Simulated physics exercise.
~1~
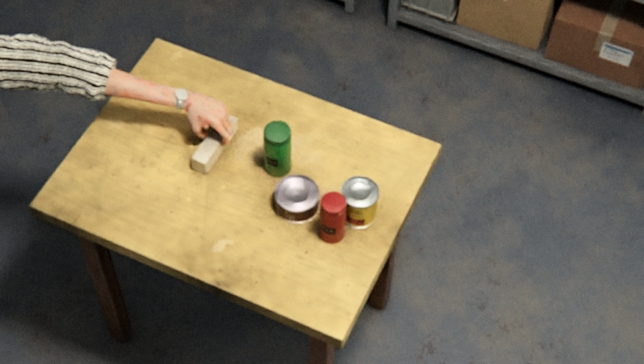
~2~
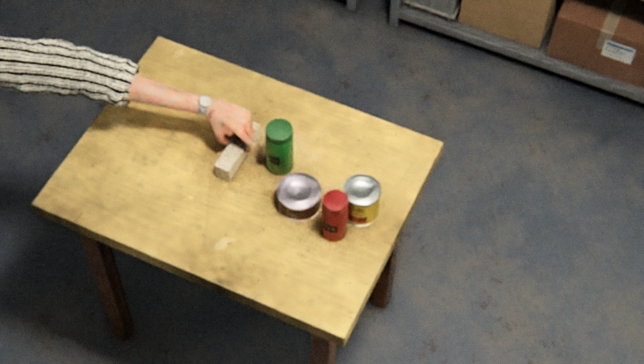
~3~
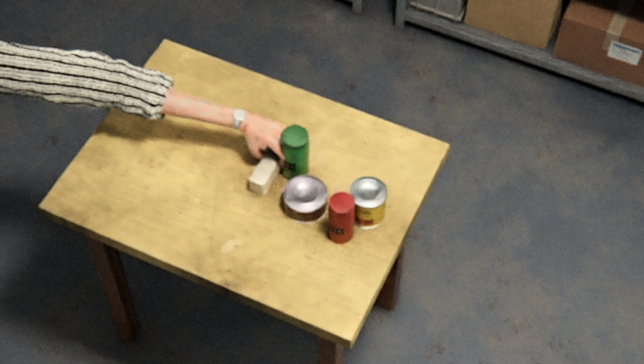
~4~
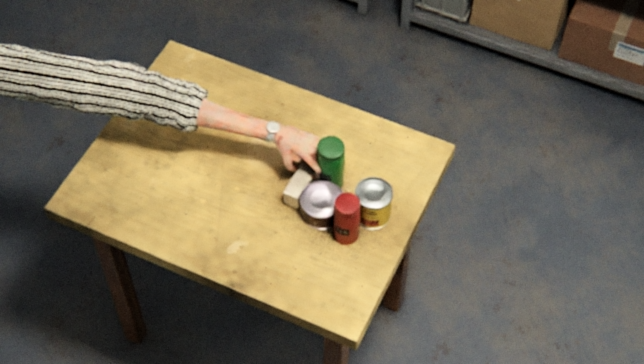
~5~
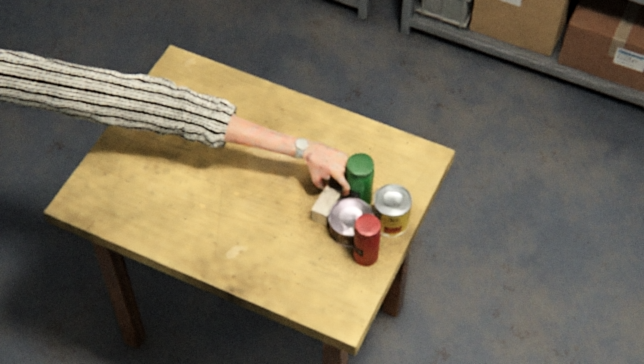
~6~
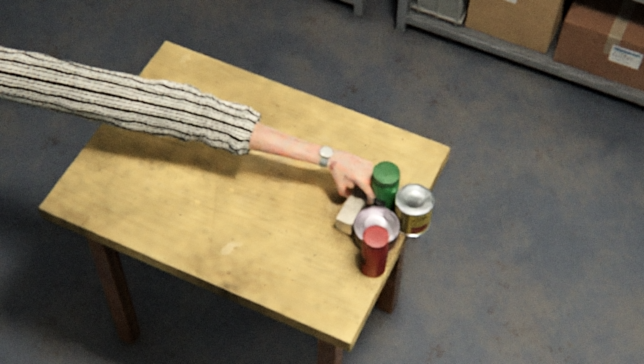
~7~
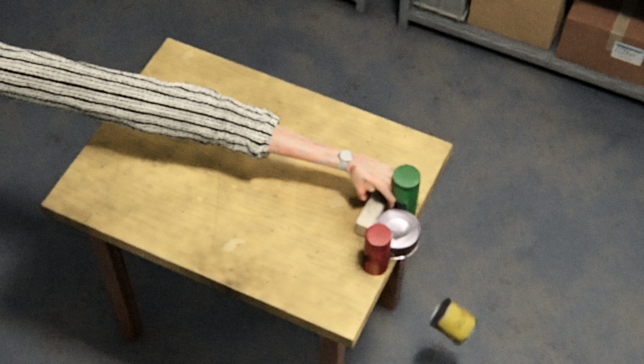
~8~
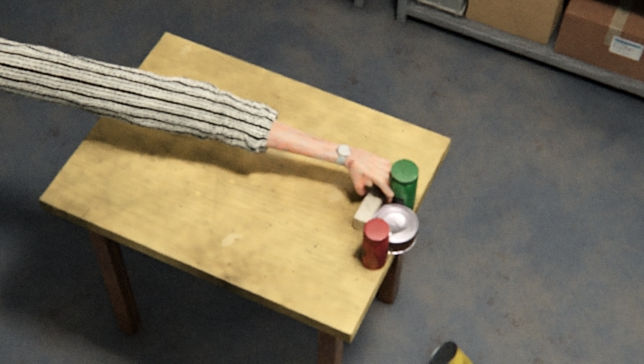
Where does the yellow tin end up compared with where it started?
At the start it stands on the right part of the table, beside the red jar. By the end it has gone off the edge and is below the table's right side, at the bottom of the view.
Hand in striped sleeve pushing a small block rightward across a wooden table, shifting three containers and knocking a yellow tin off.
